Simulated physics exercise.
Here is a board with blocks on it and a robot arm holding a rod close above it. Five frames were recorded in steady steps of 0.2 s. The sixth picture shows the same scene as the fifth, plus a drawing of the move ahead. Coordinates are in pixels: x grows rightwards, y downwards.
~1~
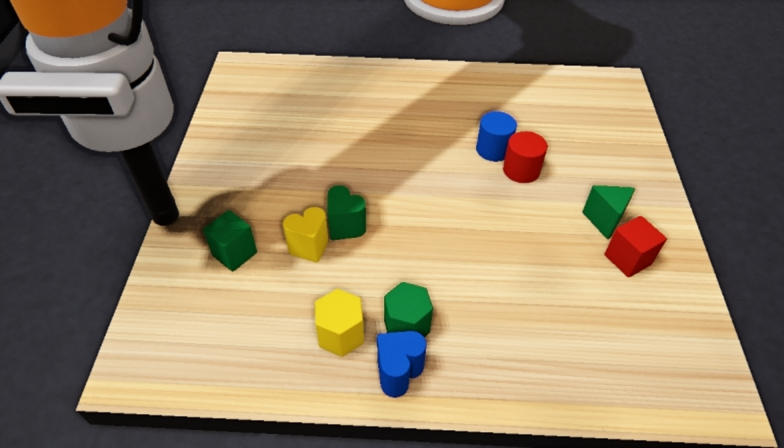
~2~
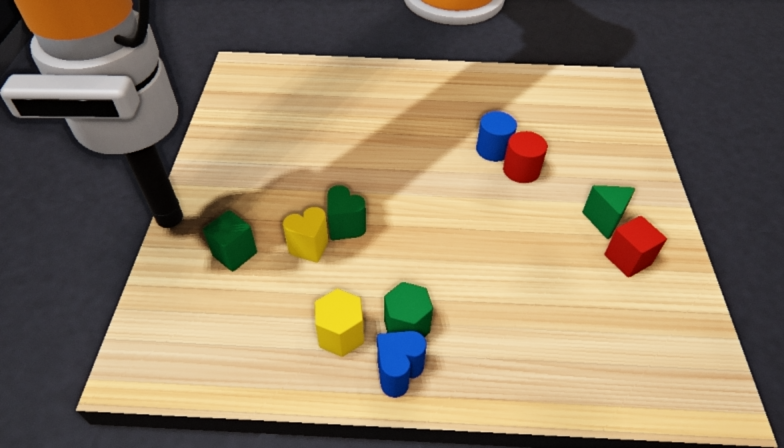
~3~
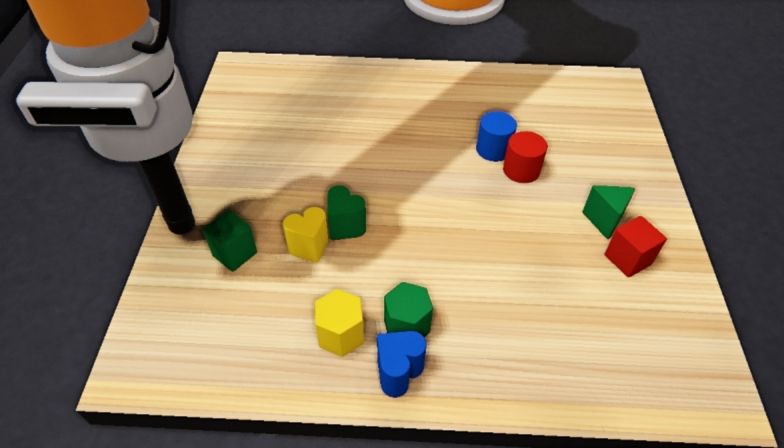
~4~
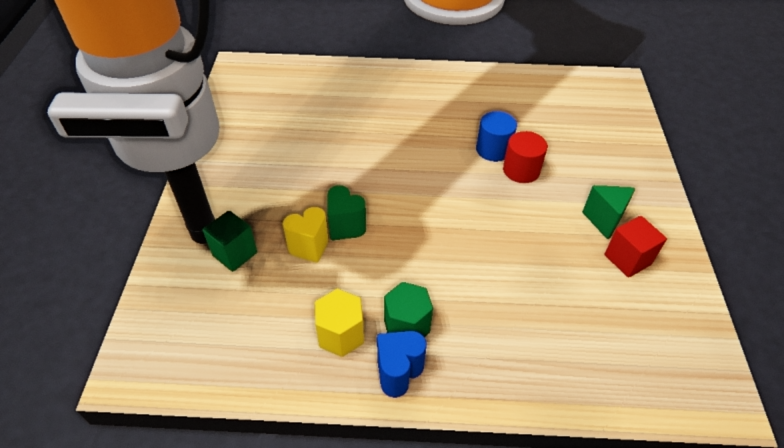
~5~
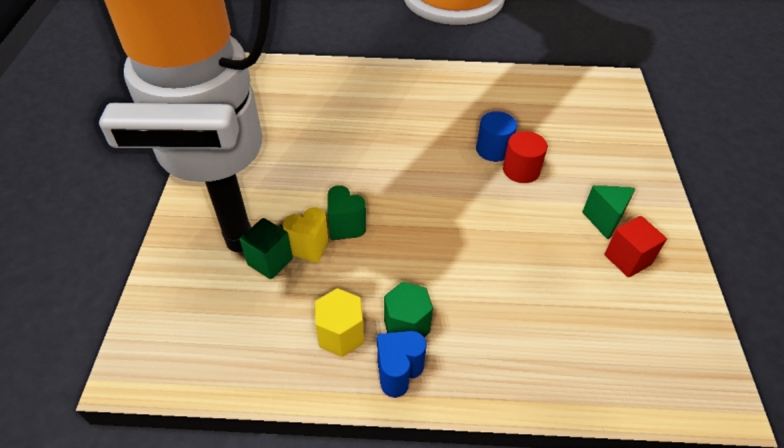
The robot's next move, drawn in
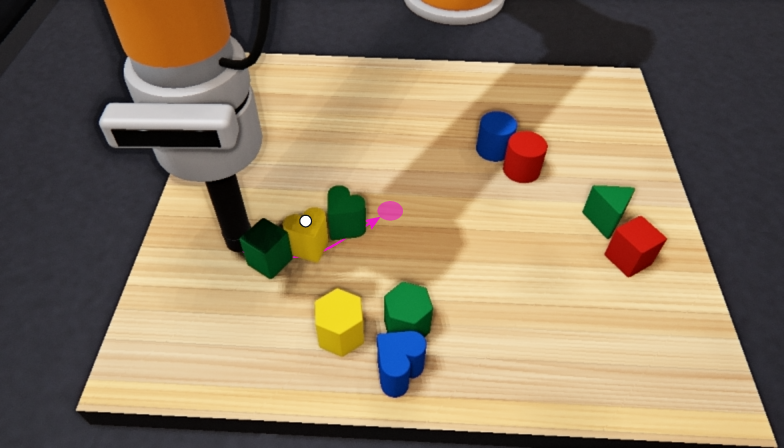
The video shows a robot arm with a black rod over a wooden board of colored blocks; the rod moves right from the left edge, then pushes the green square block rightward, close beside the yellow heart.
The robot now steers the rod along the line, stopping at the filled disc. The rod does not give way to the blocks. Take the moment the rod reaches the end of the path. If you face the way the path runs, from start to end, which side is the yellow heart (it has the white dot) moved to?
Sideways, to the right.
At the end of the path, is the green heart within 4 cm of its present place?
It seems not.
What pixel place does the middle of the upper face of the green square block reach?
The green square block ends near (309, 255).
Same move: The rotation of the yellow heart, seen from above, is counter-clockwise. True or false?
False
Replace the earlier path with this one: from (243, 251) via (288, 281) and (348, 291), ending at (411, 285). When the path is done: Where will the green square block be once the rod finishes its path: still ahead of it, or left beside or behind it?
Pushed along.
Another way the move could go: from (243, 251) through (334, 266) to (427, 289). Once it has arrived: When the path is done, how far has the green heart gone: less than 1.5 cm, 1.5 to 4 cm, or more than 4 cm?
From 1.5 to 4 cm.
The line goes from (243, 251) through (298, 257) and (348, 237) to (390, 211); the dot is on the yellow heart.
The first path, step by step. One third of the way, rod (298, 248); green square block (306, 254), turned 30° clockwise; yellow heart (329, 220); green heart (355, 196), turned 30° anticlockwise.
Two thirds of the way, rod (349, 227); green square block (309, 255), turned 40° clockwise; yellow heart (381, 213), turned 45° clockwise; green heart (372, 187), turned 90° anticlockwise.
At the end, rod (390, 202); green square block (309, 255), turned 40° clockwise; yellow heart (400, 207), turned 115° clockwise; yellow hexagonal block unmoved; green heart (401, 161), turned 120° anticlockwise.
